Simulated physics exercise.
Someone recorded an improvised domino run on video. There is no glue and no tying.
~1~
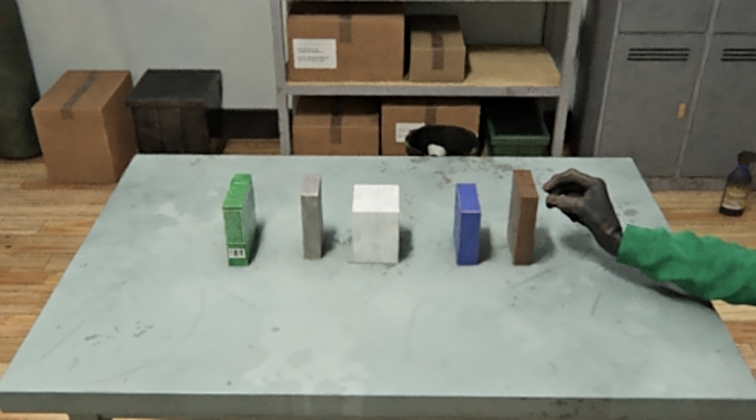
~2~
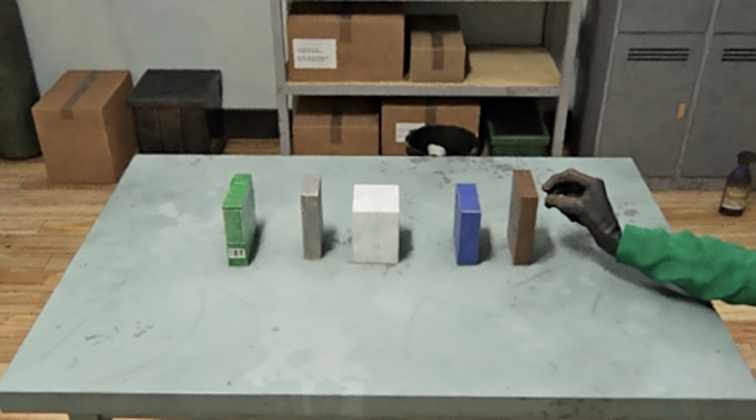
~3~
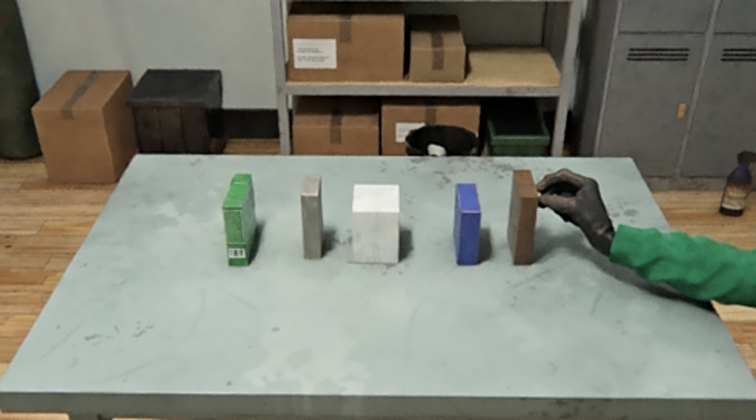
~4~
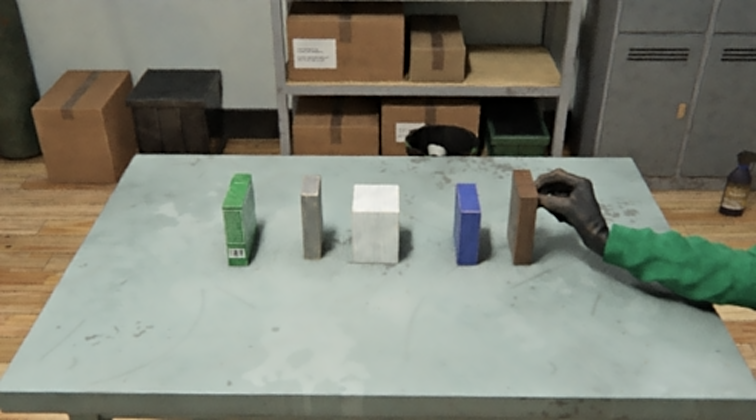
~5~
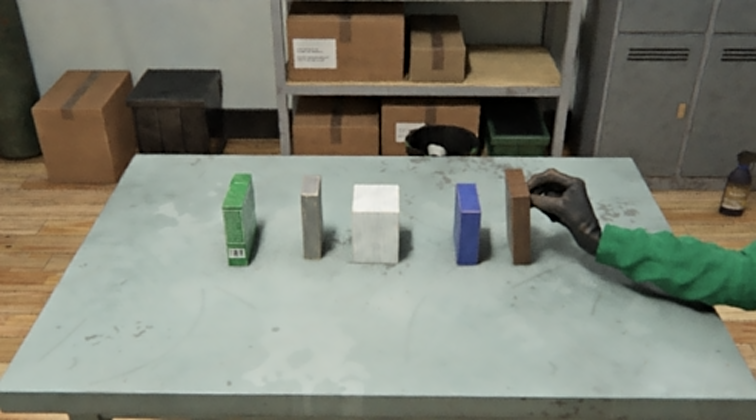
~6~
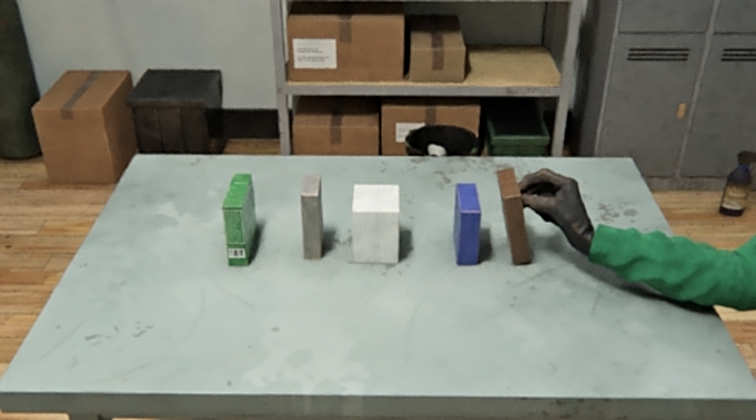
On a grey table, a gloved hand tilts the brown board leftward toward the blue board.
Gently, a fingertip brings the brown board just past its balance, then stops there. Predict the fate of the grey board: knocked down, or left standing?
Looks like it does not go down this time.
Then, 0.20 s on from there, brown board 29° over.
Then, 0.40 s on from there, brown board 31° over; blue board turned 4° from how it was put.
In the end, left askew, blue board; the other 2 unmoved. At the end, from the last picture's camera, grey board near (312, 217).
